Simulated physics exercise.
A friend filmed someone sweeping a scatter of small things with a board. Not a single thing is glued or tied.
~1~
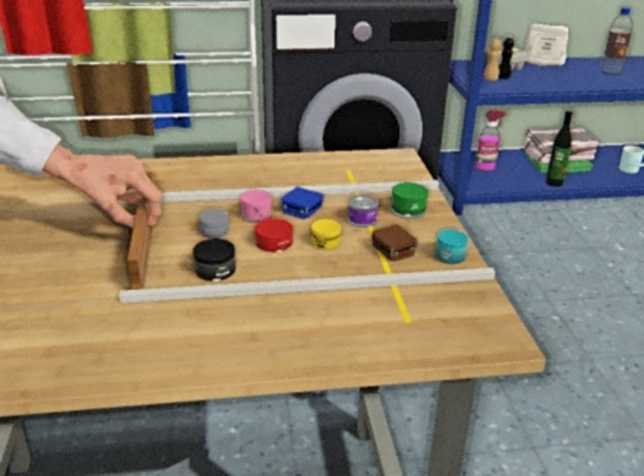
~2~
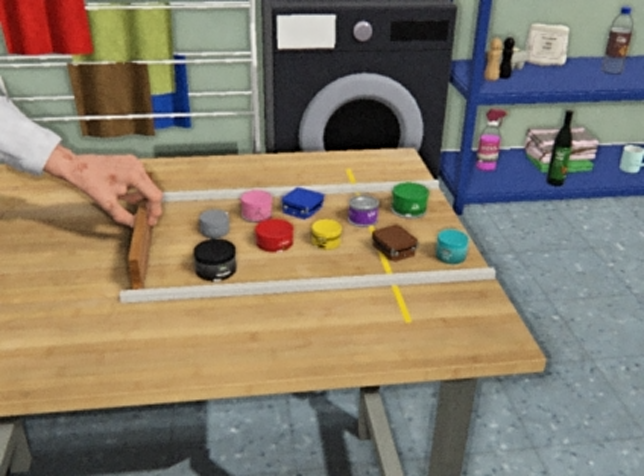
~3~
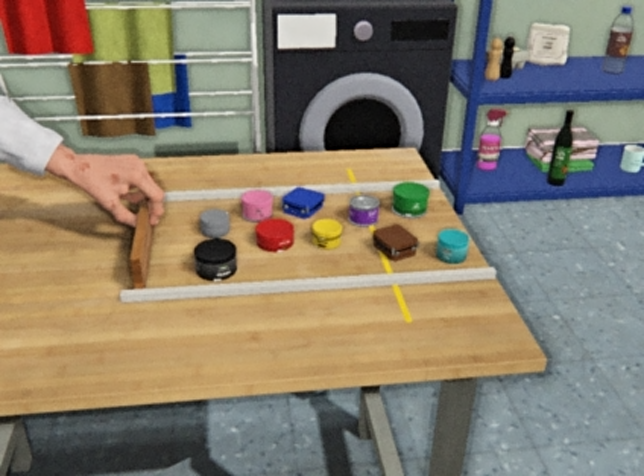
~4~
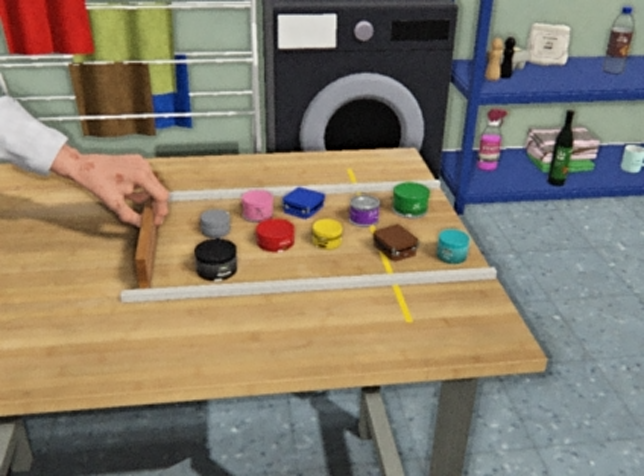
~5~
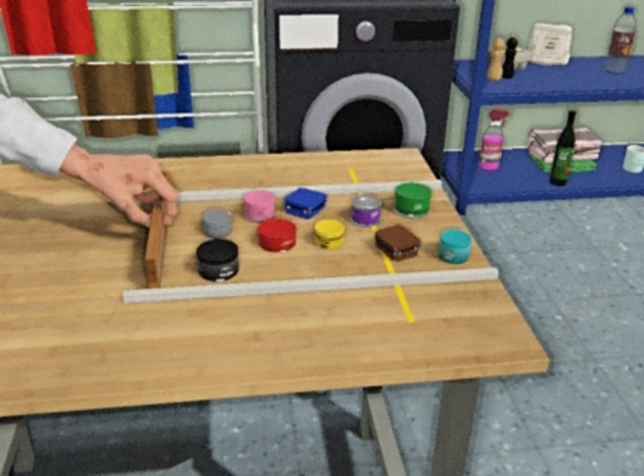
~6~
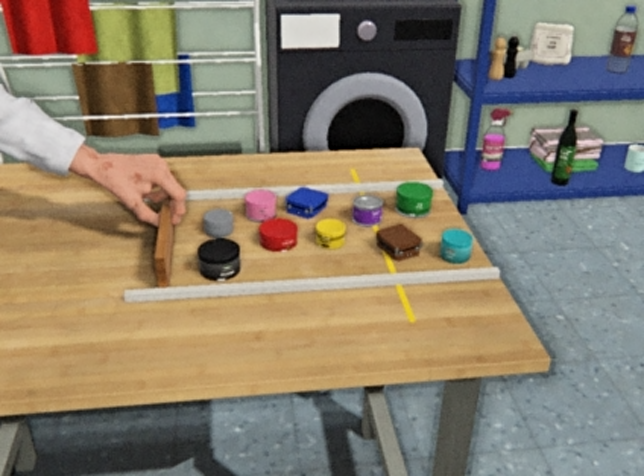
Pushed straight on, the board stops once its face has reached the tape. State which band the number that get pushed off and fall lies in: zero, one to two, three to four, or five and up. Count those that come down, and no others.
The band is zero.
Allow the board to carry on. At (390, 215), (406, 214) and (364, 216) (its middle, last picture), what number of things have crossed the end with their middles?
Past-the-end tally - position 1: 0, position 2: 1, position 3: 0.
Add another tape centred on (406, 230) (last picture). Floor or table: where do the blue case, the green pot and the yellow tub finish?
The blue case? It is safe. The green pot? It does not stay. The yellow tub? It is safe.
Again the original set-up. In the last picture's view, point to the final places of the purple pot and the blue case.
I'd put one close to (413, 208) and the other close to (406, 194).
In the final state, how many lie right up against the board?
4 in contact.
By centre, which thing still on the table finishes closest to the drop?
Turquoise tub ends nearest.
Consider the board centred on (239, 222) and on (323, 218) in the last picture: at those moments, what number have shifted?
First 2, after that 6.
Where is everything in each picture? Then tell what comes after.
The first frame shows turquoise tub (452, 247); green pot (410, 200); brown case (394, 244); board (143, 228); tape (373, 232).
The second frame shows green pot (410, 200); purple pot (363, 211).
The third frame shows brown case (395, 244); blue case (303, 203).
The fourth frame shows turquoise tub (453, 247); red tub (275, 236).
The fifth frame shows green pot (413, 200); black tub (218, 260).
The sixth frame shows turquoise tub (456, 247); green pot (414, 200); brown case (398, 244); board (168, 226); tape (377, 232).
Early on, none off yet; turquoise tub at rest near (456, 247); green pot at rest near (414, 200); brown case at rest near (398, 244).
Finally, the number that fall off is zero.
